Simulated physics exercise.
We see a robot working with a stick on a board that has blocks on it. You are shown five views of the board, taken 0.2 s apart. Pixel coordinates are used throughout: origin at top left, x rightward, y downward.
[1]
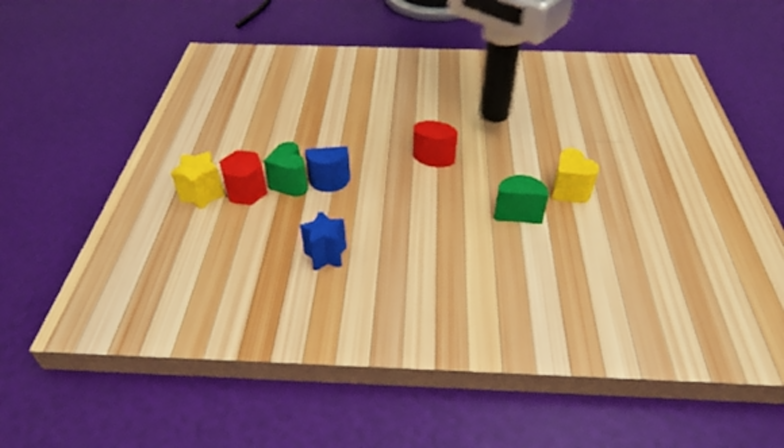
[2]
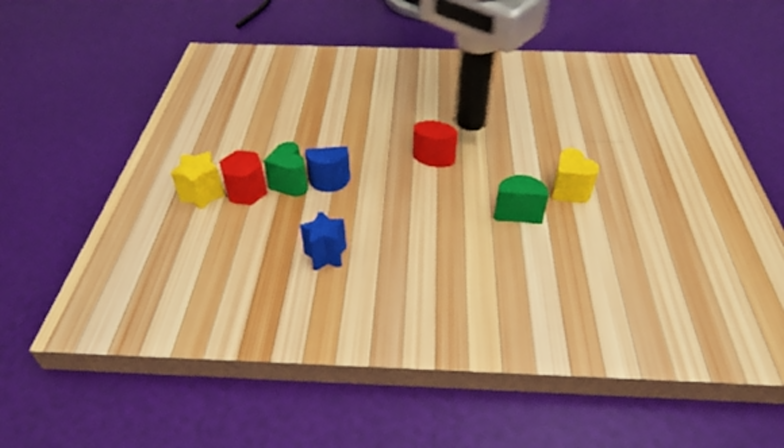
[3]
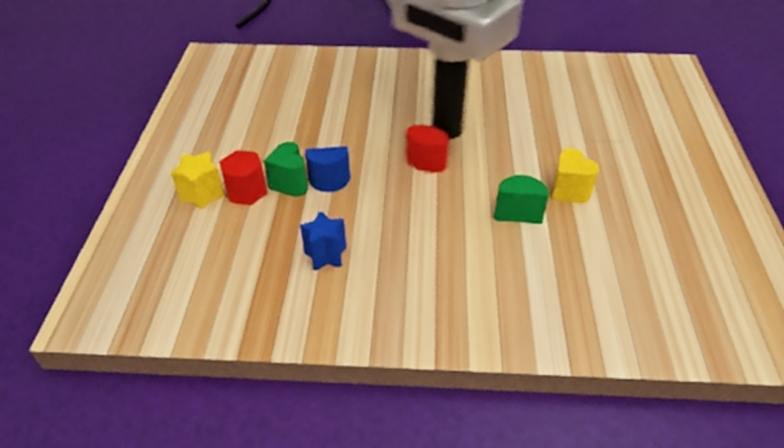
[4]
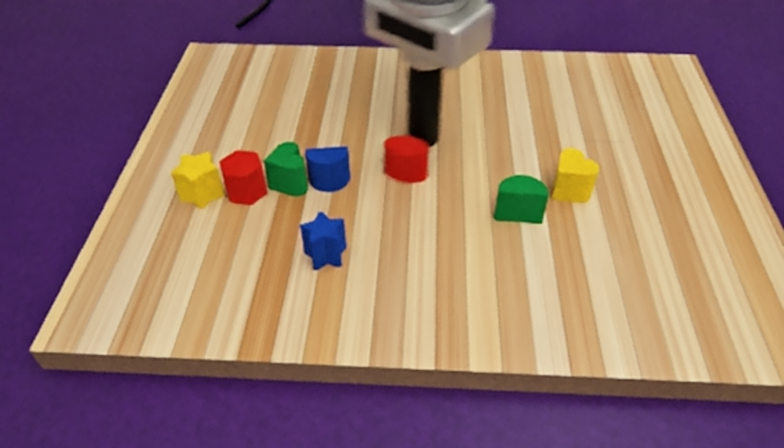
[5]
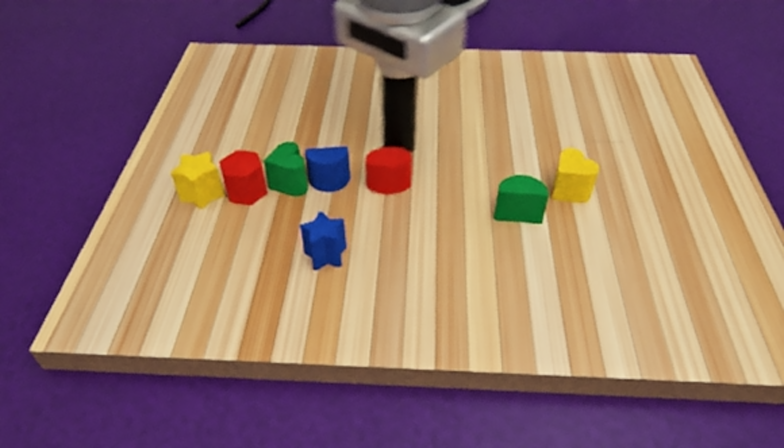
In this clip, a robot arm's black stick moves left across a striped wooden board to a red block, then pushes it left and slightly toward the viewer, nearer the blue half-round block, while the other colored blocks stay still.
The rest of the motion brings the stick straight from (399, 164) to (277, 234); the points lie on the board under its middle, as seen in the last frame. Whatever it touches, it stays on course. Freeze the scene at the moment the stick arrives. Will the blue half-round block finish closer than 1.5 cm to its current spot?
Answer: Yes.
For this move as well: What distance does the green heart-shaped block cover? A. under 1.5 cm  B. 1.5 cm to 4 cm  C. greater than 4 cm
I'll go with A - under 1.5 cm.
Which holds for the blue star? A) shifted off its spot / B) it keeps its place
(B)
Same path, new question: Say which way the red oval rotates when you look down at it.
Verdict: Counterclockwise.
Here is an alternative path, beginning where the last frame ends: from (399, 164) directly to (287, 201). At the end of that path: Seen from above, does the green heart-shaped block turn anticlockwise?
Answer: No.
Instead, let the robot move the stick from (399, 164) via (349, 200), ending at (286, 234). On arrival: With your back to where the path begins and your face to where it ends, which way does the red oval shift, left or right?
It moves off to the left.
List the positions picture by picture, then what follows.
In the first picture, stick tip at (494, 114); block tops, green heart-shaped block at (286, 155); blue star at (323, 226); blue half-round block at (327, 154); red oval at (436, 129).
In the second picture, stick at (471, 122); blocks unchanged.
In the third picture, stick at (447, 130); red oval at (428, 134).
In the fourth picture, stick at (423, 138); red oval at (406, 144).
In the fifth picture, stick at (399, 147); green heart-shaped block at (286, 155); blue star at (323, 226); blue half-round block at (327, 154); red oval at (389, 156).
The first path, step by step. One third of the way, stick at (360, 169); blue half-round block at (323, 154); red oval at (372, 178), turned 35° anticlockwise.
Two thirds of the way, stick at (317, 193); blue half-round block at (320, 152); red oval at (371, 180), turned 40° anticlockwise.
At the end, stick at (273, 216); green heart-shaped block in place; blue star in place; blue half-round block at (320, 152); red oval at (371, 180), turned 40° anticlockwise.
